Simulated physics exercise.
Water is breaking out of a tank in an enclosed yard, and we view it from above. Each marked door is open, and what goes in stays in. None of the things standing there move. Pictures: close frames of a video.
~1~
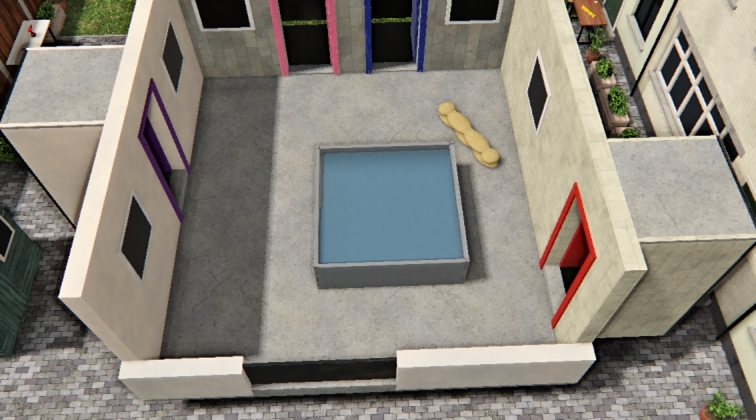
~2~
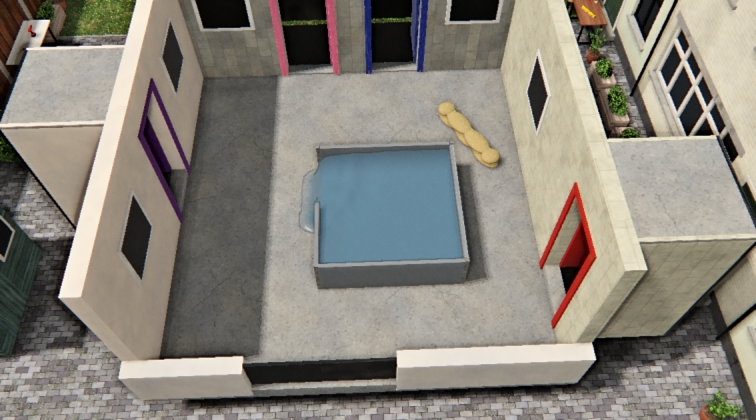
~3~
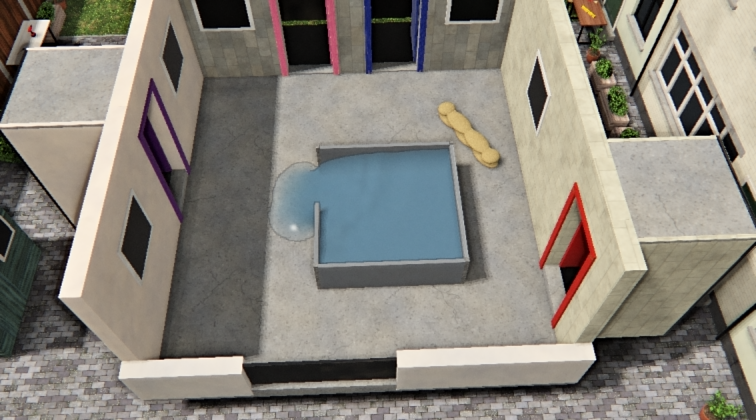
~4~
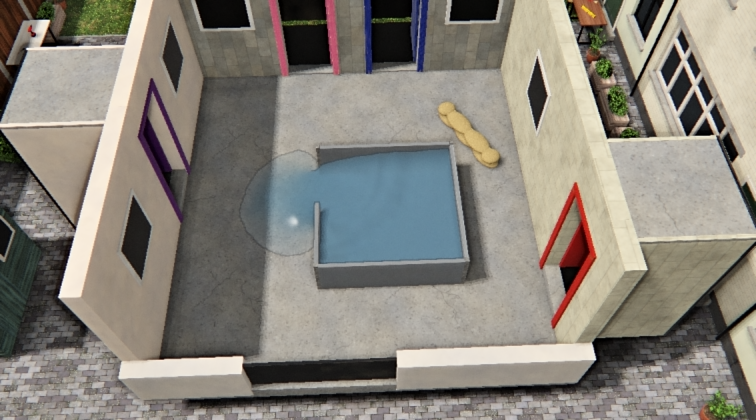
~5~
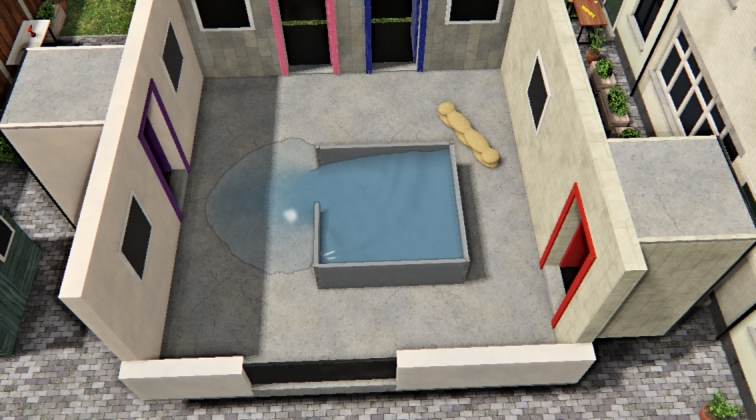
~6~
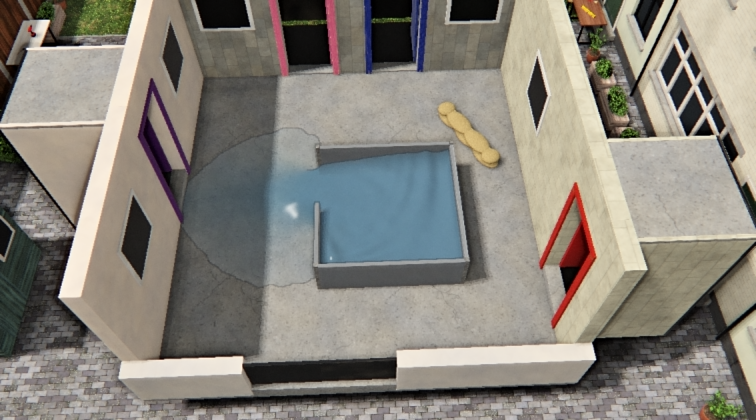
In a walled yard seen from above, a square tank of still blue water opened on its left side, and water poured out and spread in a widening, rounded sheet toward the purple-framed doorway.
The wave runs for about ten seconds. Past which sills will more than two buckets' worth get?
Outcome: The red door stays inside what's allowed there; the purple door goes beyond what's allowed there; the pink door goes beyond what's allowed there; the blue door stays inside what's allowed there.
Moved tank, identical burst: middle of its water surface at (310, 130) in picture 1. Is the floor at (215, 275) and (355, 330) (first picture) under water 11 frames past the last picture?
In order: Reached by the flood and not reached.
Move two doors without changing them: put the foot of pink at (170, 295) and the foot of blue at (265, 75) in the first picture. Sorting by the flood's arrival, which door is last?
It is the red door.
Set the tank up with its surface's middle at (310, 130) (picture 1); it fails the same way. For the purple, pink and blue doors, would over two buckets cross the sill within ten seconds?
Door by door, the purple door remains beneath it, the pink door crosses the threshold, and the blue door crosses the threshold.
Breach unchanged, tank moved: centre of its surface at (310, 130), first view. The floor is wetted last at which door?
It's the red one.
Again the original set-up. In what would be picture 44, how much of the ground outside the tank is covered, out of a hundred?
Roughly 90 per cent.
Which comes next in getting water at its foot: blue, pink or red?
Result: The pink one is first.
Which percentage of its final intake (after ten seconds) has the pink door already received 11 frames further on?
Close to 0 %.
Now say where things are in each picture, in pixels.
Still water in the water tank at (388, 203), in the first frame.
Water pours out at (321, 191) and has run to (309, 229), in the second frame.
The front is at (274, 221), out from the gap at (322, 193), in the third frame.
The front is at (246, 219), out from the gap at (322, 194), in the fourth frame.
Water pours out at (322, 194) and has run to (211, 214), in the fifth frame.
Water pours out at (322, 194) and has run to (187, 189), in the sixth frame.
A moment on, water covers 25 % of the floor; the red door not reached, the purple door over two buckets in, the pink door not reached, the blue door not reached.
Next, water covers 30 % of the floor; the red door not reached, the purple door far over two buckets in, the pink door not reached, the blue door not reached.
Then, water covers 50 % of the floor; the red door not reached, the purple door far over two buckets in, the pink door under two buckets in, the blue door wet at the sill, nothing in.
Later, water covers 90 % of the floor; the red door wet at the sill, nothing in, the purple door far over two buckets in, the pink door over two buckets in, the blue door wet at the sill, nothing in.
In the end, water covers 95 % of the floor; the red door wet at the sill, nothing in, the purple door far over two buckets in, the pink door over two buckets in, the blue door wet at the sill, nothing in.
